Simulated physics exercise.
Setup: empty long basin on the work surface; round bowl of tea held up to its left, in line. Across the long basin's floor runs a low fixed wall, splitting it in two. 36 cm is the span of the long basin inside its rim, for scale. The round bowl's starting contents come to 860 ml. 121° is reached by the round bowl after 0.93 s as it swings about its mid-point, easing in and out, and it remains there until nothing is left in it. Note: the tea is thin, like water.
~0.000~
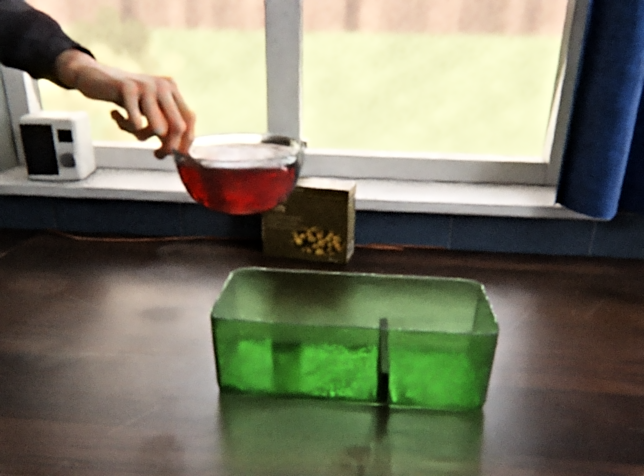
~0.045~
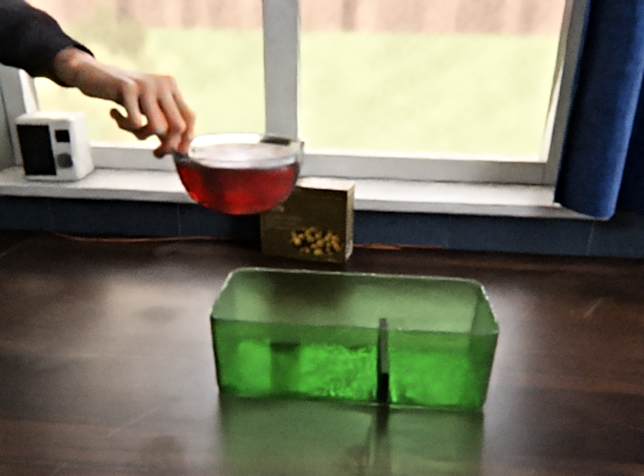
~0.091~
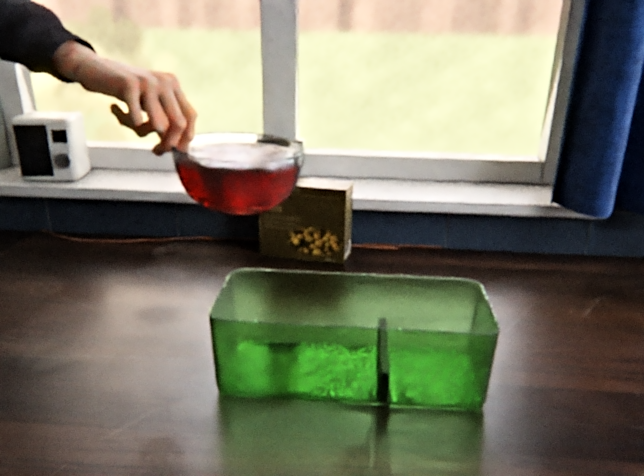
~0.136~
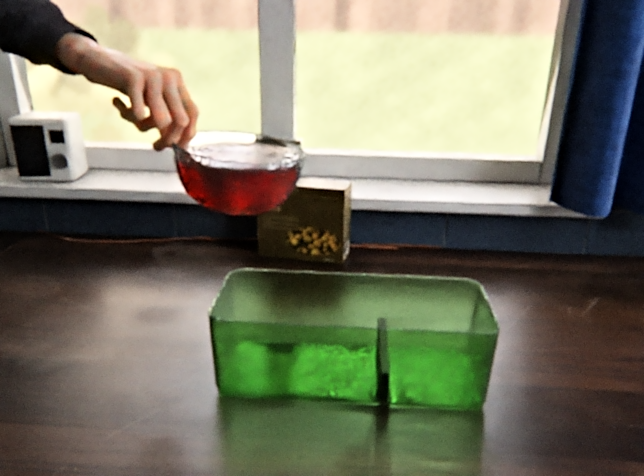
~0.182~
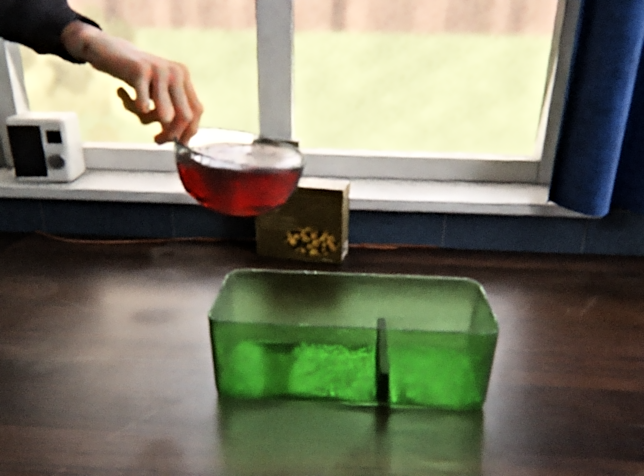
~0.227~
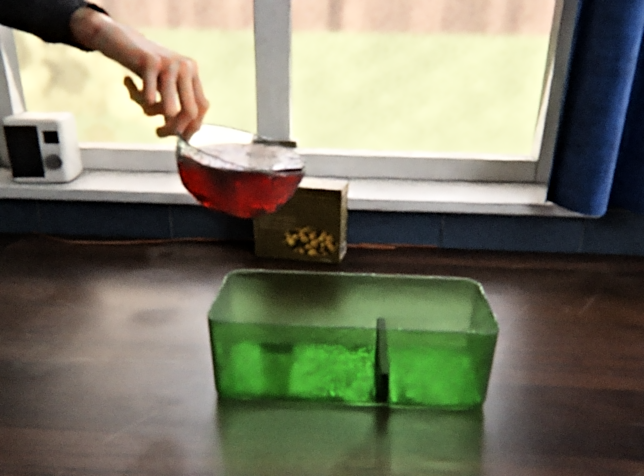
A clear round bowl of red tea is held by a hand reaching in from the left, above a dark wooden work surface before a bright window, seen from slightly above. Below it to the right sits a long green-tinted basin with a dark dividing wall, with a small box behind, a white device on the sill and a blue curtain at right. The hand slowly tilts the bowl a little rightward, its wrist lifting, while the background shifts very slightly left.
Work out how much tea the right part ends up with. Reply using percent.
I would put it at 8 per cent.
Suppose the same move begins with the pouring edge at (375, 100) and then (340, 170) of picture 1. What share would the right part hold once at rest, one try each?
70 and 40 %.
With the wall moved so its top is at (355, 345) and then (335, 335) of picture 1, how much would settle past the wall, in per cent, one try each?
45 then 65 %.
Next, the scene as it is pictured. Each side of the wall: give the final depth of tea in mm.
The left ends up at roughly 26 mm, with the right at roughly 4 mm.
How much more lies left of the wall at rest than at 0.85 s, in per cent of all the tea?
Roughly 0 in a hundred.
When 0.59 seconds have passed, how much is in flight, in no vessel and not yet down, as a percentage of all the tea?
Estimate: Some 46 % of the total.
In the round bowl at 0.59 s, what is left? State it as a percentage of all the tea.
24 %.
By 0.59 s the tilt is 85° and 25 per cent is still to pour, 29 is left of the wall and 0 right of it.
By 0.85 s the tilt is 119° and 0 per cent is still to pour, 90 is left of the wall and 4 right of it.
By 1.13 s the tilt is 121° and 0 per cent is still to pour, 90 is left of the wall and 8 right of it.
By 1.43 s the tilt is 121° and 0 per cent is still to pour, 90 is left of the wall and 8 right of it.
At rest 90 per cent lies left of the wall, 8 right of it and 2 outside.
